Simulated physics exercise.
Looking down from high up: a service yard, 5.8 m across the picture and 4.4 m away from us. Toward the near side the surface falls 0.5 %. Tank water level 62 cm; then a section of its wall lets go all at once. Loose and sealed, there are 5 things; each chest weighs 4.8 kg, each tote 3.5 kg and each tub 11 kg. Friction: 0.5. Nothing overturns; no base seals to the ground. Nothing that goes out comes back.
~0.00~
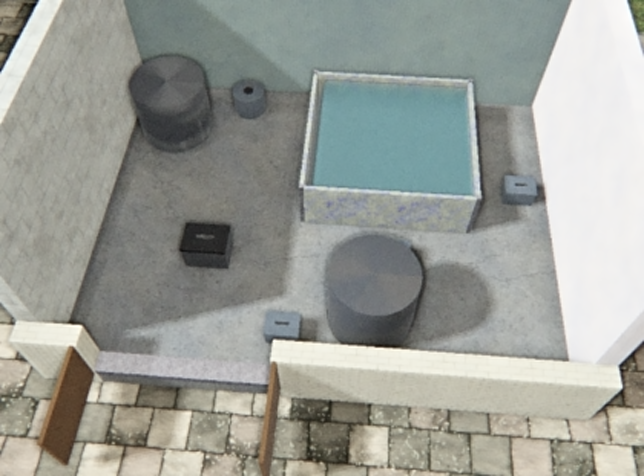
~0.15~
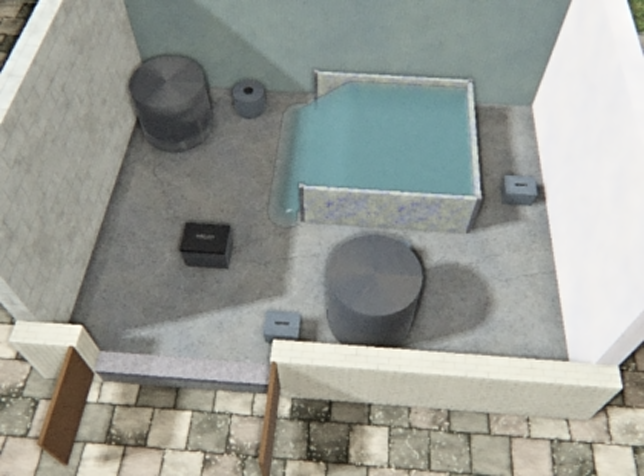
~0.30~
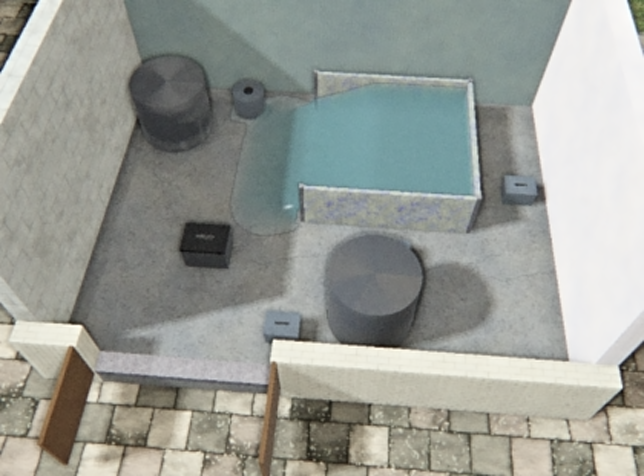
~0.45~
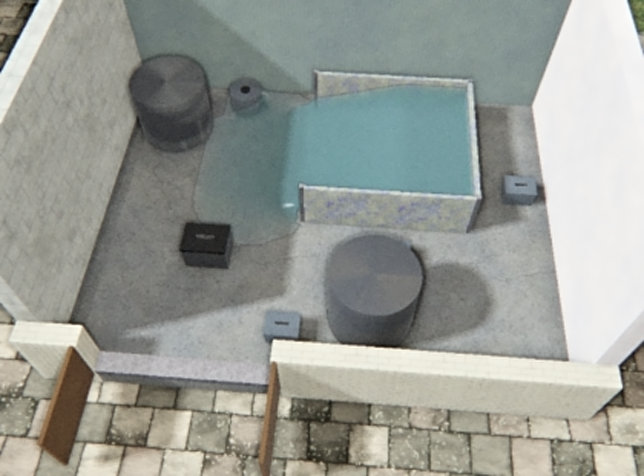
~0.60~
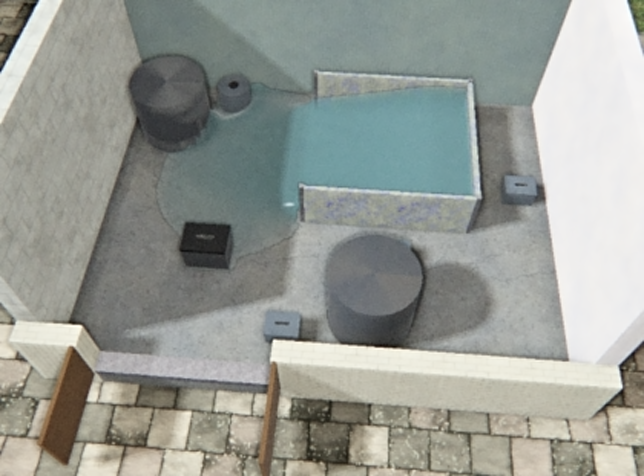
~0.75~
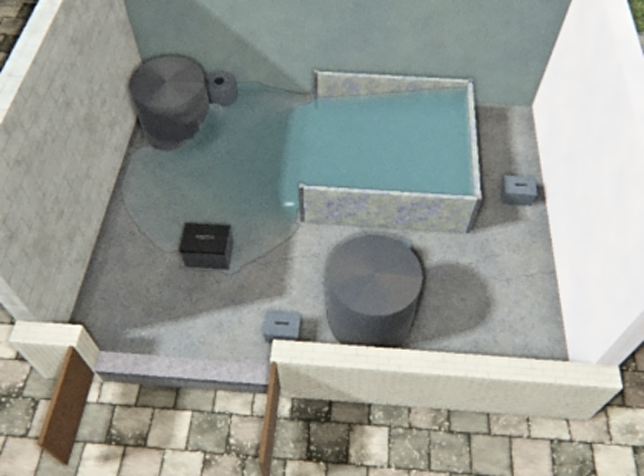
A walled tank of bluish water lost its left side, and the water spread leftward across the gray yard floor, flowing around a black box and pushing a small round tub toward a big drum.
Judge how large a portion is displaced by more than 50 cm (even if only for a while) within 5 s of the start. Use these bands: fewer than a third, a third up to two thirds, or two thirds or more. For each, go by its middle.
It falls in a third up to two thirds.
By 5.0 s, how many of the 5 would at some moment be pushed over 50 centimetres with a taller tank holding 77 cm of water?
It would come to 3 of them.
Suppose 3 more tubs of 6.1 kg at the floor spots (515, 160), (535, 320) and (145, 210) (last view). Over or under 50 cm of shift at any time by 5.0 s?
Well, in turn they are below that, below that and above that.
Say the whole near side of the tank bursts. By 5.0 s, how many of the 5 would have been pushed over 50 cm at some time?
Then 4 of them would.
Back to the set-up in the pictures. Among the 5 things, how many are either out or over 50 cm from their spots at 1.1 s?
By my reckoning, 1.
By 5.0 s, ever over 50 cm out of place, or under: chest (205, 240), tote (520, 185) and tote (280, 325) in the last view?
In turn: Over, short of it, short of it.
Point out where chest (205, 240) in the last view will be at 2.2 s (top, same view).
Look for it near (135, 329).
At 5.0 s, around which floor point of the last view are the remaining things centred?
About (382, 225).
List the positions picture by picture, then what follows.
The first frame shows a tub at (249, 91) rests on the ground; a chest at (205, 237), on the bottom; water covers 4.2 m2; 0 of 5 have shifted.
The second frame shows a tub at (249, 91), on the bottom; a chest at (205, 237) rests on the ground; 5.3 m2 under water; 0 of 5 have shifted.
The third frame shows a tub at (248, 91), on the bottom; a chest at (205, 237) rests on the ground; 6.5 m2 under water; 0 of 5 have shifted.
The fourth frame shows a tub at (245, 90) rests on the ground, 5 cm from its start; a chest at (205, 237) rests on the ground; 7.9 m2 under water; 1 of 5 have shifted.
The fifth frame shows a tub at (234, 85), on the bottom, 25 cm from its start; a chest at (205, 237) rests on the ground; water covers 9.0 m2; 1 of 5 have shifted.
The sixth frame shows a tub at (219, 81), on the bottom, 47 cm from its start; a chest at (205, 238), on the bottom; water covers 10.0 m2; 1 of 5 have shifted.
After 1.1 s 1 of 5 are over 50 cm from their spots; 1 afloat.
After 2.2 s 2 of 5 are over 50 cm from their spots; 2 afloat.
After 3.5 s 1 of 5 are over 50 cm from their spots; 1 afloat.
After 5.0 s 2 of 5 are over 50 cm from their spots, and 2 have been at some point; 2 afloat.
